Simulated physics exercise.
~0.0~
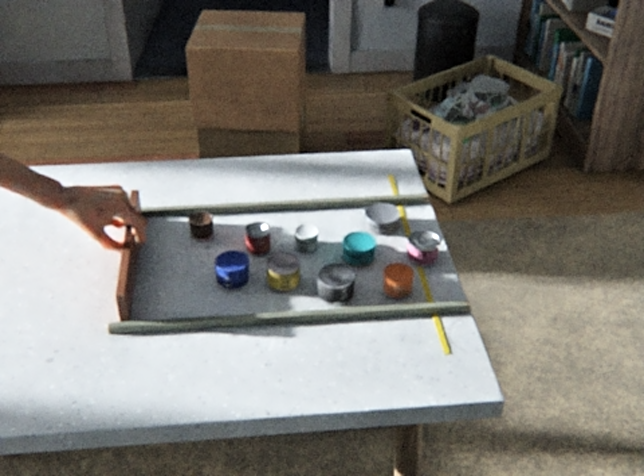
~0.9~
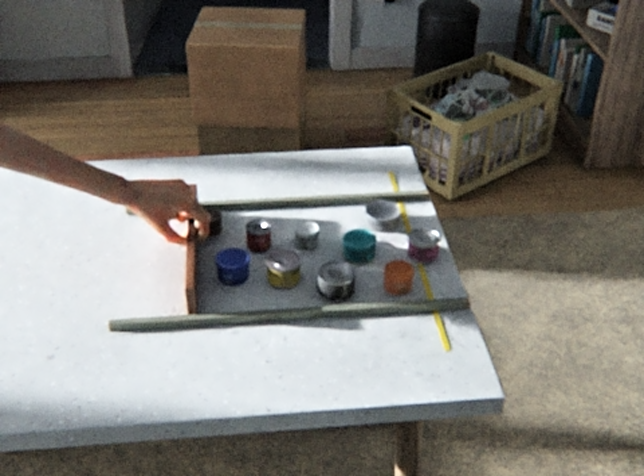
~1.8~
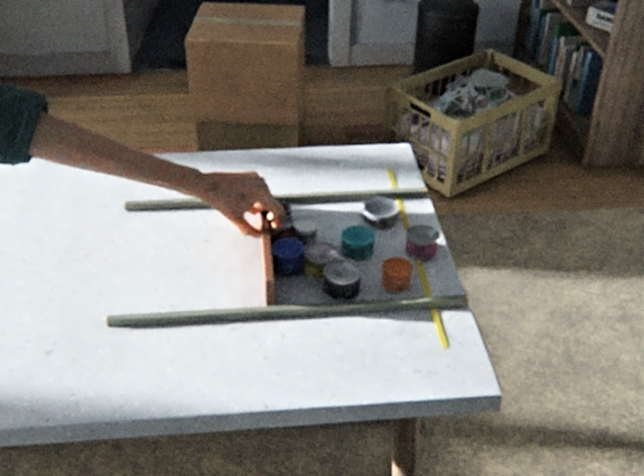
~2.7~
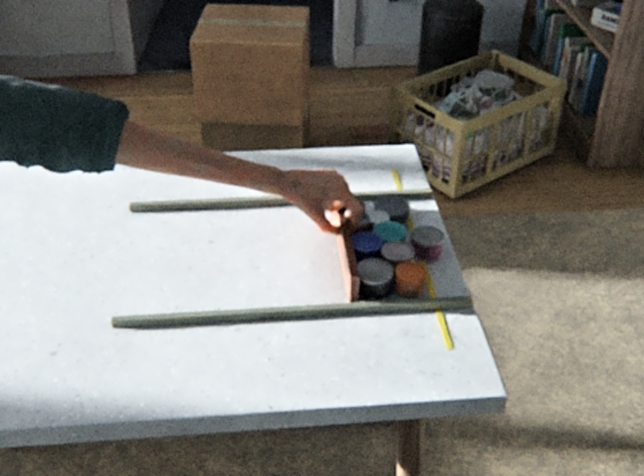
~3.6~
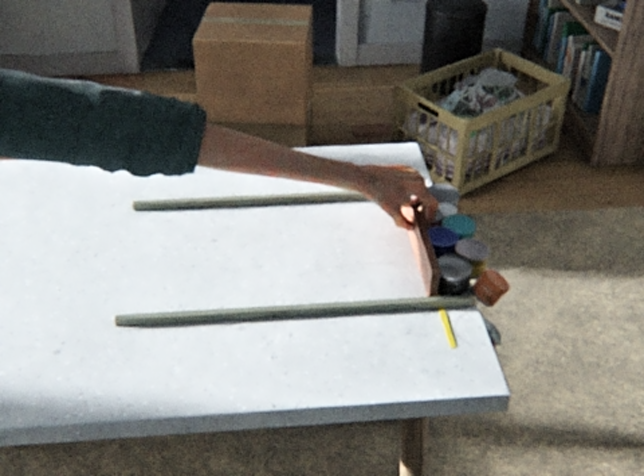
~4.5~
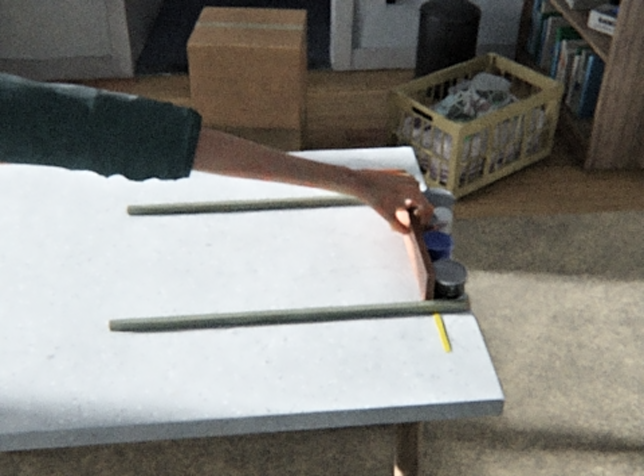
On a white table, a hand pushes a board right, sweeping several small pots off the edge.
